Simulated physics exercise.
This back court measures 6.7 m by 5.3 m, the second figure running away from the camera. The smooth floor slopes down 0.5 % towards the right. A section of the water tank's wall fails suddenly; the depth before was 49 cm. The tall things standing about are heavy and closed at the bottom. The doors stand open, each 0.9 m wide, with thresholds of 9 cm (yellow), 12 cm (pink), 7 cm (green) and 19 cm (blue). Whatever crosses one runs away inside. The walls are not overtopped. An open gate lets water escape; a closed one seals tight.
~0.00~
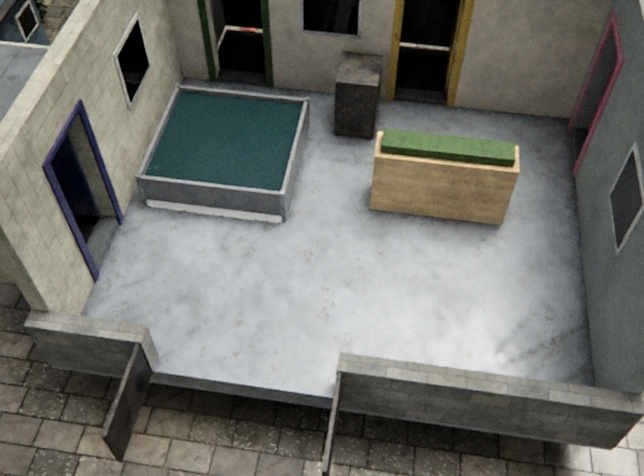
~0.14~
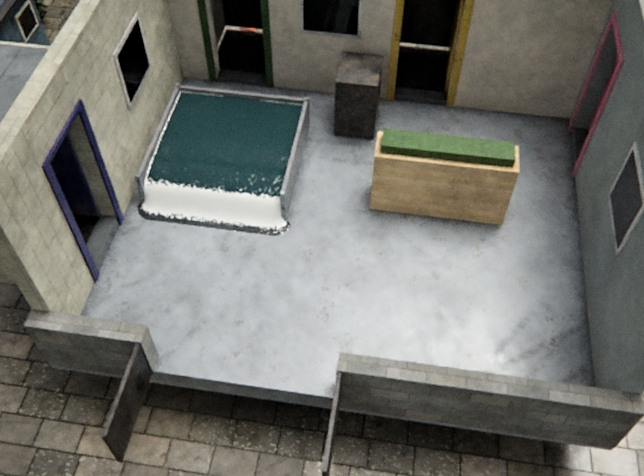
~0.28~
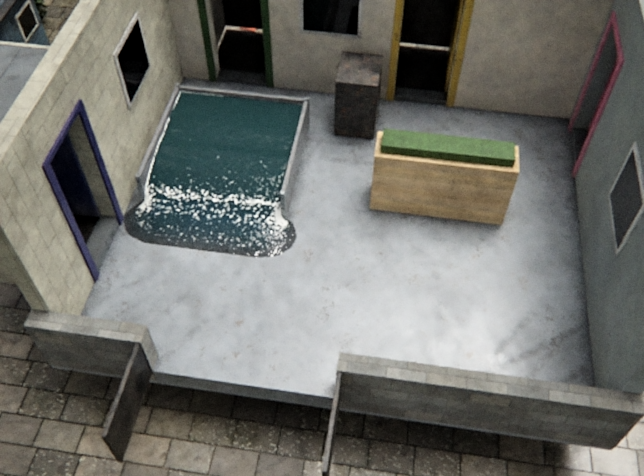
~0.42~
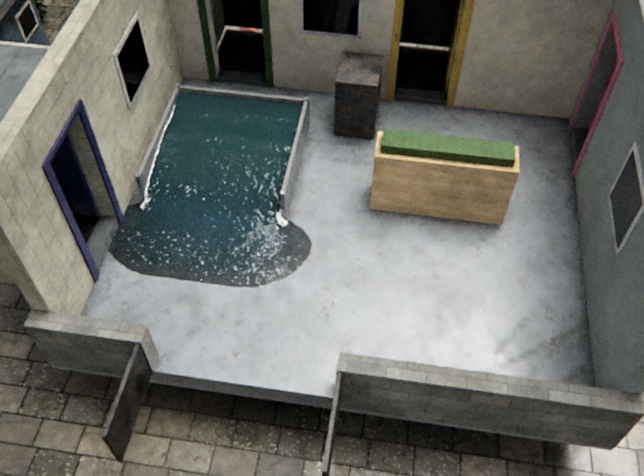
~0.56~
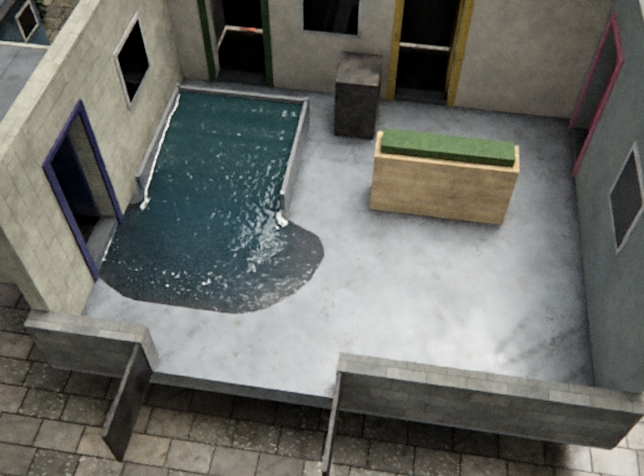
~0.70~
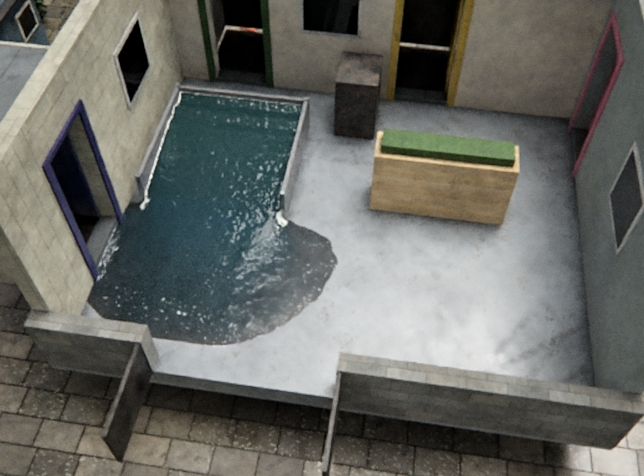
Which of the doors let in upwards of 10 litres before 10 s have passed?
Within that time: At the yellow door it keeps below the limit; at the pink door it keeps below the limit; at the green door it stays under the limit; at the blue door it stays under the limit.
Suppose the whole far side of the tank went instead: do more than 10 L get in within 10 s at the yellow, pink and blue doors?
Against that limit: Yellow not over, pink not over, blue below.
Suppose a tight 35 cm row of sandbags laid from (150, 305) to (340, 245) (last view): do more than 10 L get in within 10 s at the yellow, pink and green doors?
Against that limit: Yellow not over, pink not over, green below.
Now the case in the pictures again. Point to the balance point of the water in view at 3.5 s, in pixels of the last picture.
At about (211, 254).
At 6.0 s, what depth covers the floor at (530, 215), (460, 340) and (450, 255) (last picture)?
About 0, 4 and 2 cm.
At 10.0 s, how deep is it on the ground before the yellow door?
Some 0.5 cm.
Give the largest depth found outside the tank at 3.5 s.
Roughly 19 cm.
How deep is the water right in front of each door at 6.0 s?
Depths in cm: Yellow 0, pink 0, green 2, blue 7.
After 1.4 s water covers 30 % of the floor and is deepest (34 cm) near (83, 343); yellow door not reached, pink door not reached, green door not reached, blue door 14 cm at the sill, 0 L in.
After 2.2 s water covers 30 % of the floor and is deepest (33 cm) near (70, 341); yellow door not reached, pink door not reached, green door not reached, blue door 13 cm at the sill, 0 L in.
After 3.5 s water covers 35 % of the floor and is deepest (19 cm) near (70, 341); yellow door not reached, pink door not reached, green door not reached, blue door 15 cm at the sill, 0 L in.
After 6.0 s water covers 55 % of the floor and is deepest (13 cm) near (585, 416); yellow door not reached, pink door not reached, green door 2 cm at the sill, 0 L in, blue door 7 cm at the sill, 1 L in.
After 10.0 s water covers 75 % of the floor and is deepest (8 cm) near (561, 130); yellow door not reached, pink door 3 cm at the sill, 0 L in, green door 2 cm at the sill, 0 L in, blue door 3 cm at the sill, 1 L in.
